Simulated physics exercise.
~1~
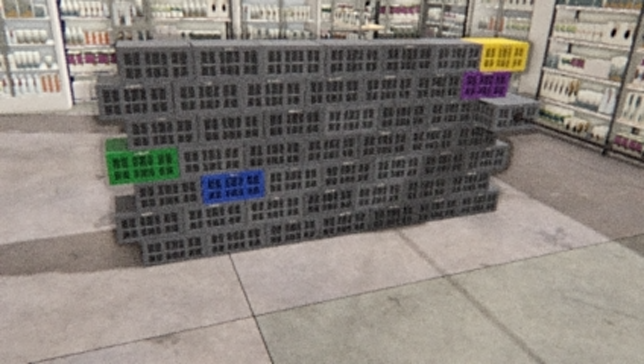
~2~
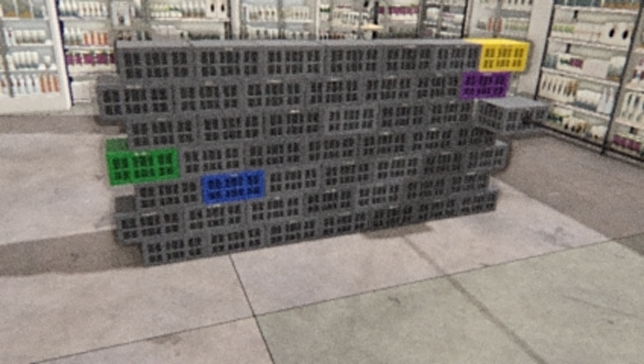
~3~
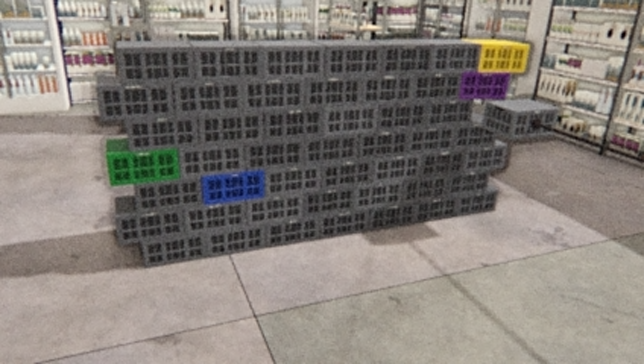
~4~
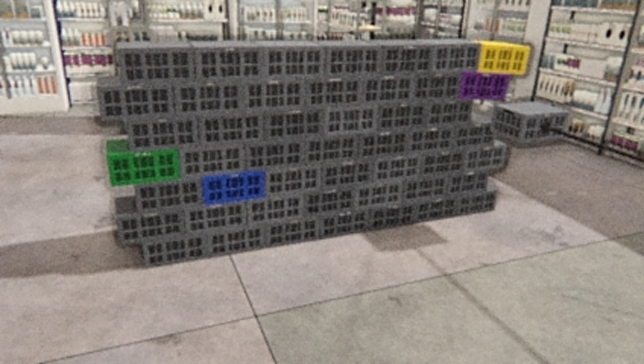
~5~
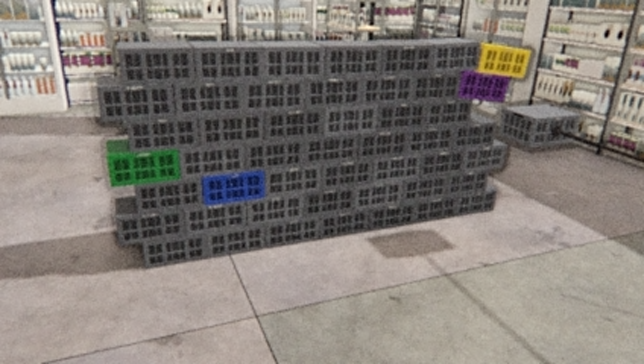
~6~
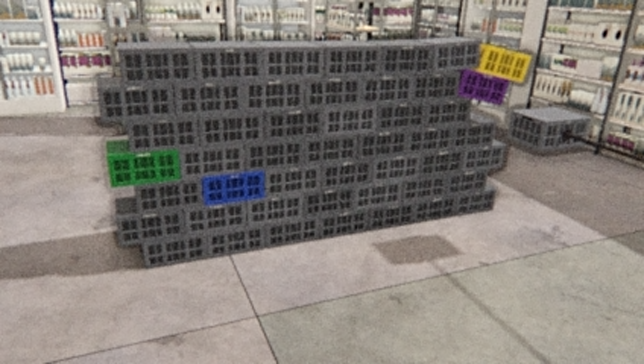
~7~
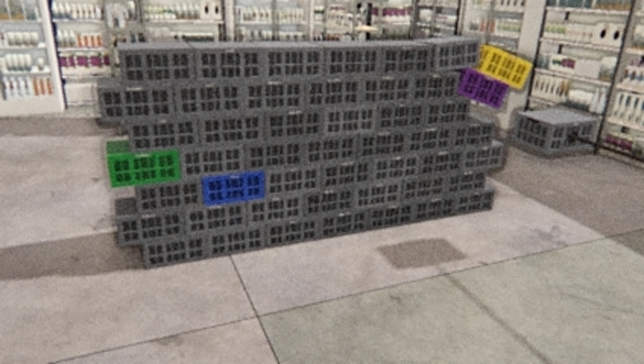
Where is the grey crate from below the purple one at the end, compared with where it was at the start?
At the start it sits in the right end of the wall, jutting out below the purple crate. By the end it is farther right and slightly lower in view, out beyond the end of the wall.
